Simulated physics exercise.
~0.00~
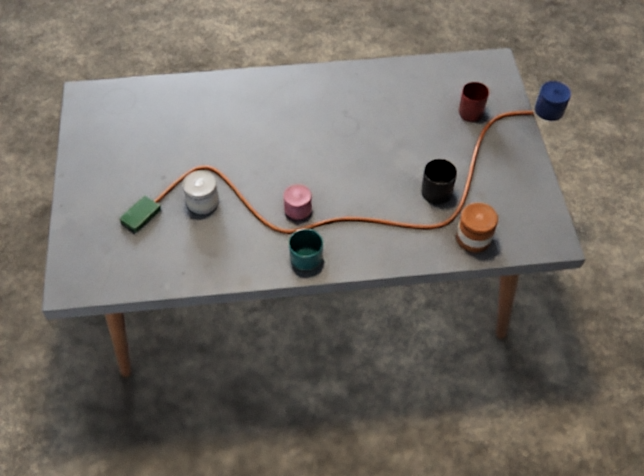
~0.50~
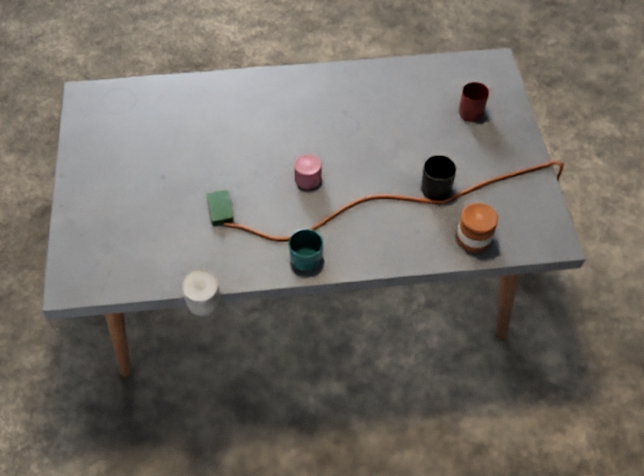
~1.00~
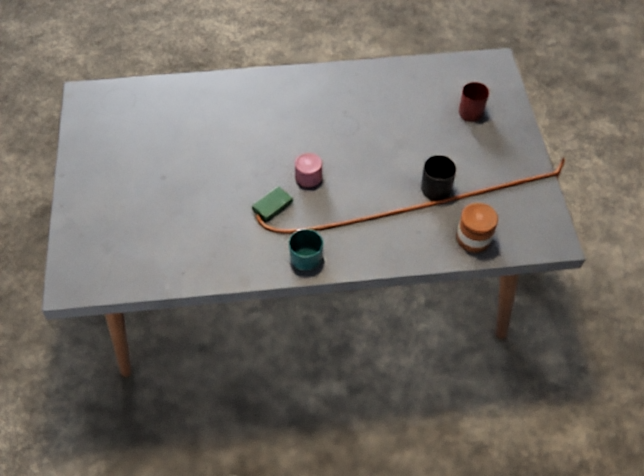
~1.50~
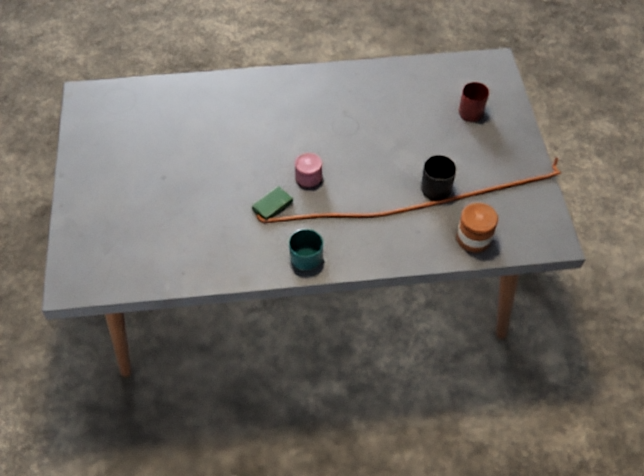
Blue cylinder dropping off a grey table's right edge, its orange cable dragging a green block rightward and white tin falling off the front.
